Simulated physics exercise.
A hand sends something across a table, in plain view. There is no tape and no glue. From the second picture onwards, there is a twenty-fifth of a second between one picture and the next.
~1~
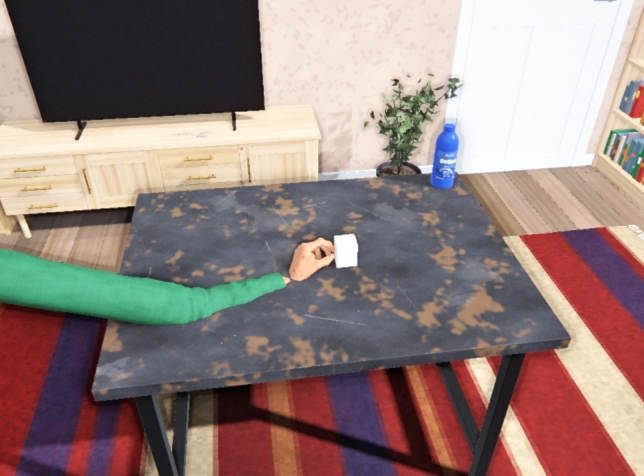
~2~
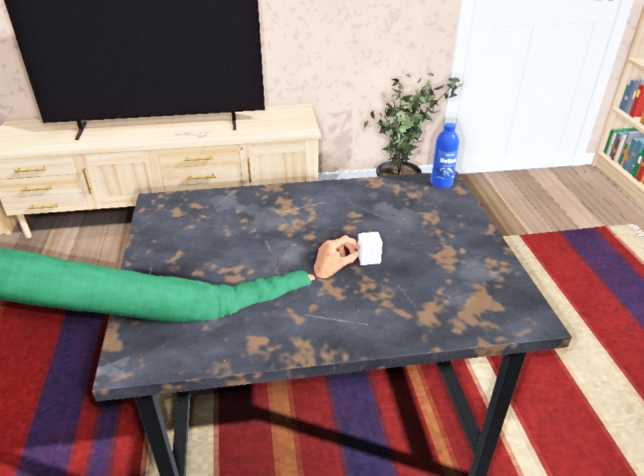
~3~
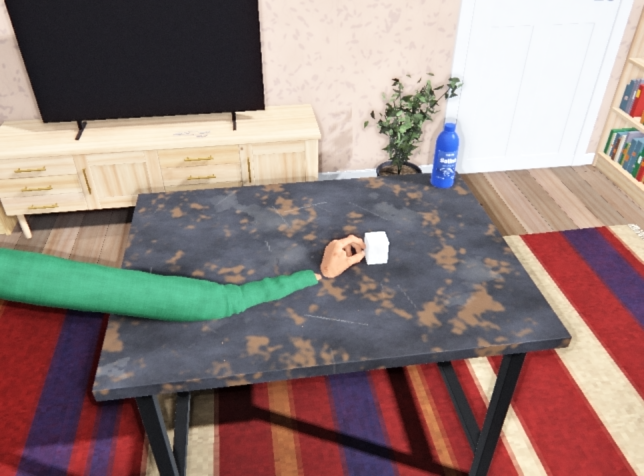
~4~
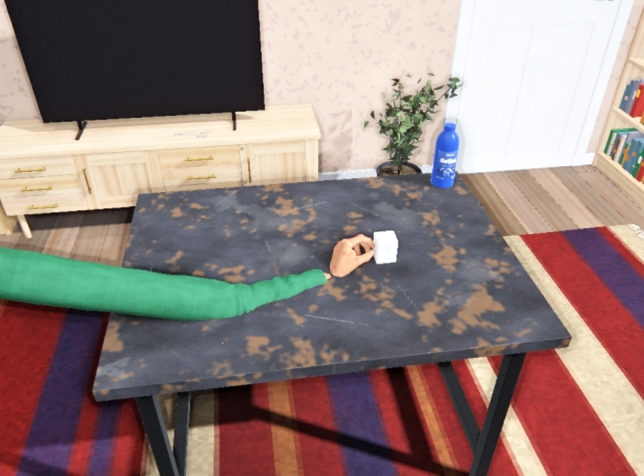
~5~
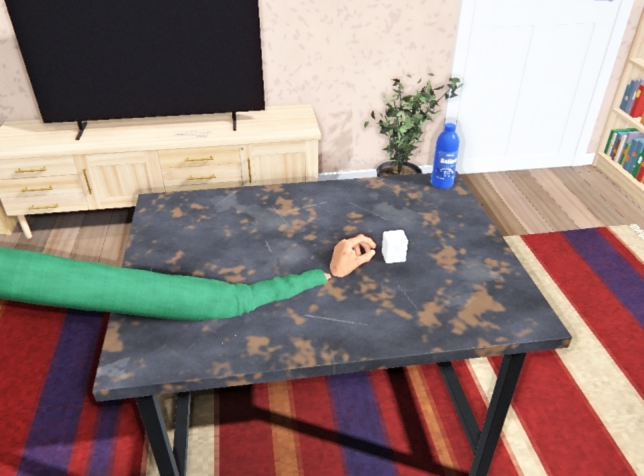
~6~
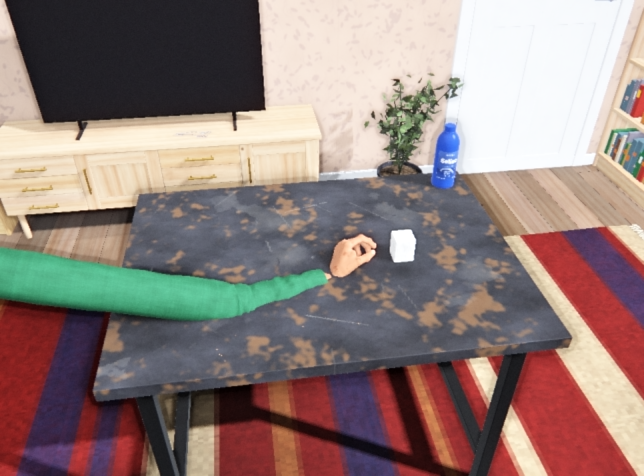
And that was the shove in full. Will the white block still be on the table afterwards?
Yes, most likely it is left on the tabletop.
Then, 0.24 s later than the last frame, white block moved well along near (418, 245).
Then, 0.48 s later than the last frame, white block resting near (418, 245).
When it is over, moved from the start, white block. End places, in pixels of the last picture, white block near (418, 245).
